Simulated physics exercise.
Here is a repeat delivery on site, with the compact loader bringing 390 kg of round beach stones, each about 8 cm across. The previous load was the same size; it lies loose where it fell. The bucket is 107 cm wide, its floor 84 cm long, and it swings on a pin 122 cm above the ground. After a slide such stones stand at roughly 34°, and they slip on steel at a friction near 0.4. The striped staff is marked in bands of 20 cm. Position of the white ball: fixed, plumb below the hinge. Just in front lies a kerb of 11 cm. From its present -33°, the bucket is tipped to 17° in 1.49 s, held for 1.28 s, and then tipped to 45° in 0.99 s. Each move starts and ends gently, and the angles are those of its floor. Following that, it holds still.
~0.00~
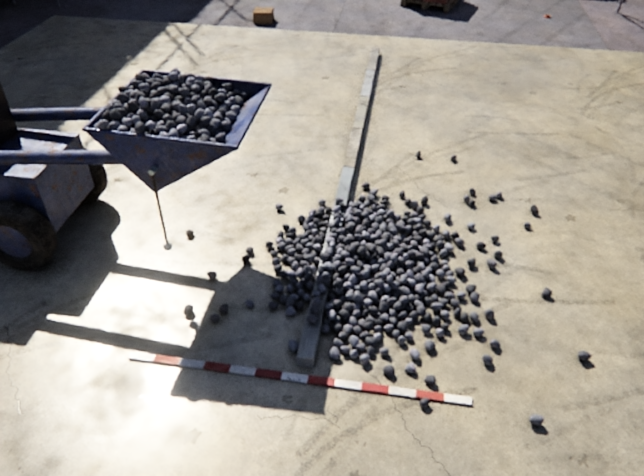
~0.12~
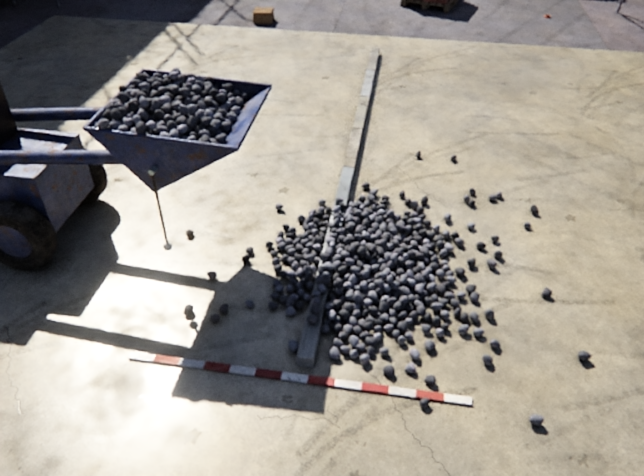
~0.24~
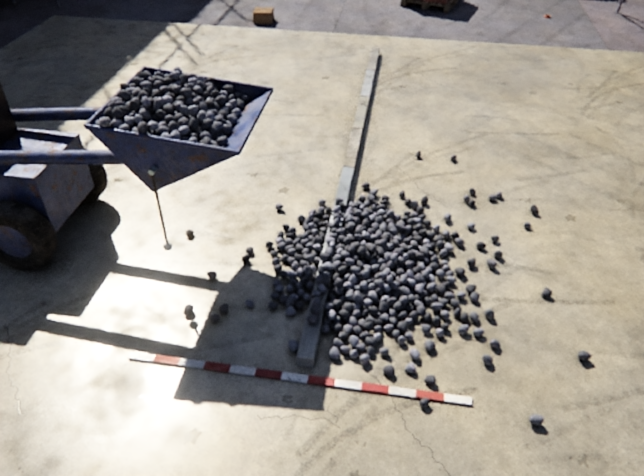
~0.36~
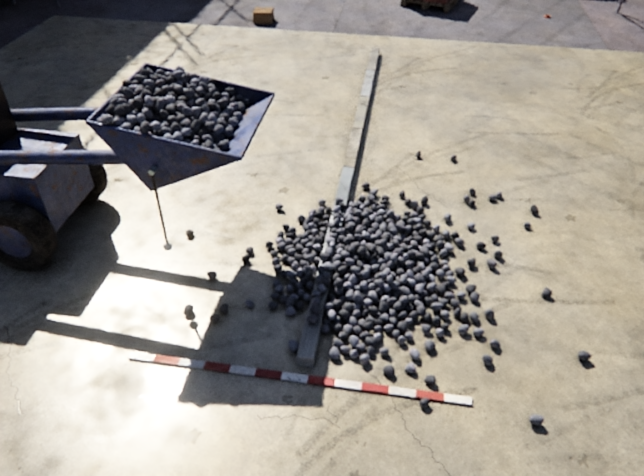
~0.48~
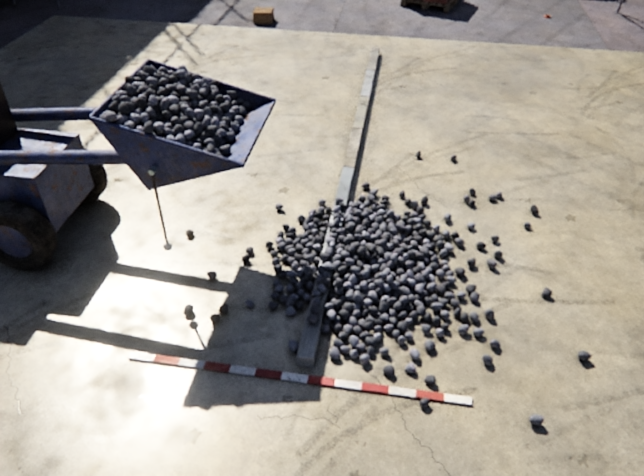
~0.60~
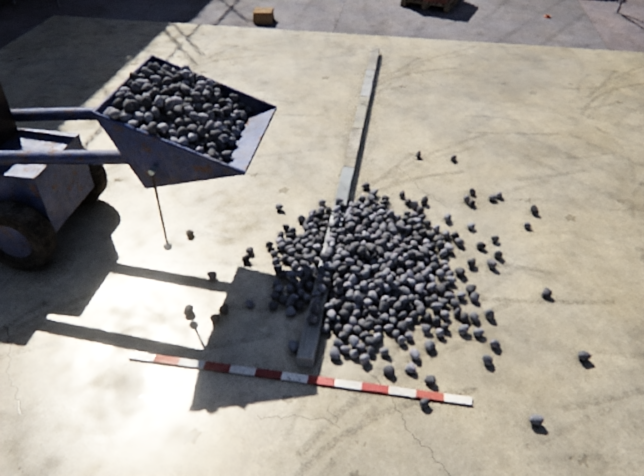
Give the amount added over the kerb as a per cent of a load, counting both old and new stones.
About 8 per cent of a load.
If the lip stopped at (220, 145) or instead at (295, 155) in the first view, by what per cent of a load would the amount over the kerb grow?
5 % and 65 %.
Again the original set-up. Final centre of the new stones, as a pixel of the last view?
Around (293, 248) in the last picture.
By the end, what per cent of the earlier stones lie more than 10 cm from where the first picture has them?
Roughly 5 % of them.
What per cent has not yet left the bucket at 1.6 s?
Close to 75 in a hundred is still held.
After 1.1 s the floor is at 9°; in per cent of one load, 100 in the bucket, 20 on this side of the kerb, 81 over the kerb; the foremost stones are at (525, 258).
After 1.6 s the floor is at 17°; in per cent of one load, 77 in the bucket, 43 on this side of the kerb, 81 over the kerb; the foremost stones are at (525, 258).
After 4.2 s the floor is at 45°; in per cent of one load, 0 in the bucket, 112 on this side of the kerb, 89 over the kerb; the foremost stones are at (525, 258).
After 6.8 s the floor is at 45°; in per cent of one load, 0 in the bucket, 112 on this side of the kerb, 89 over the kerb; the foremost stones are at (525, 258). Net gain over the kerb, 8.
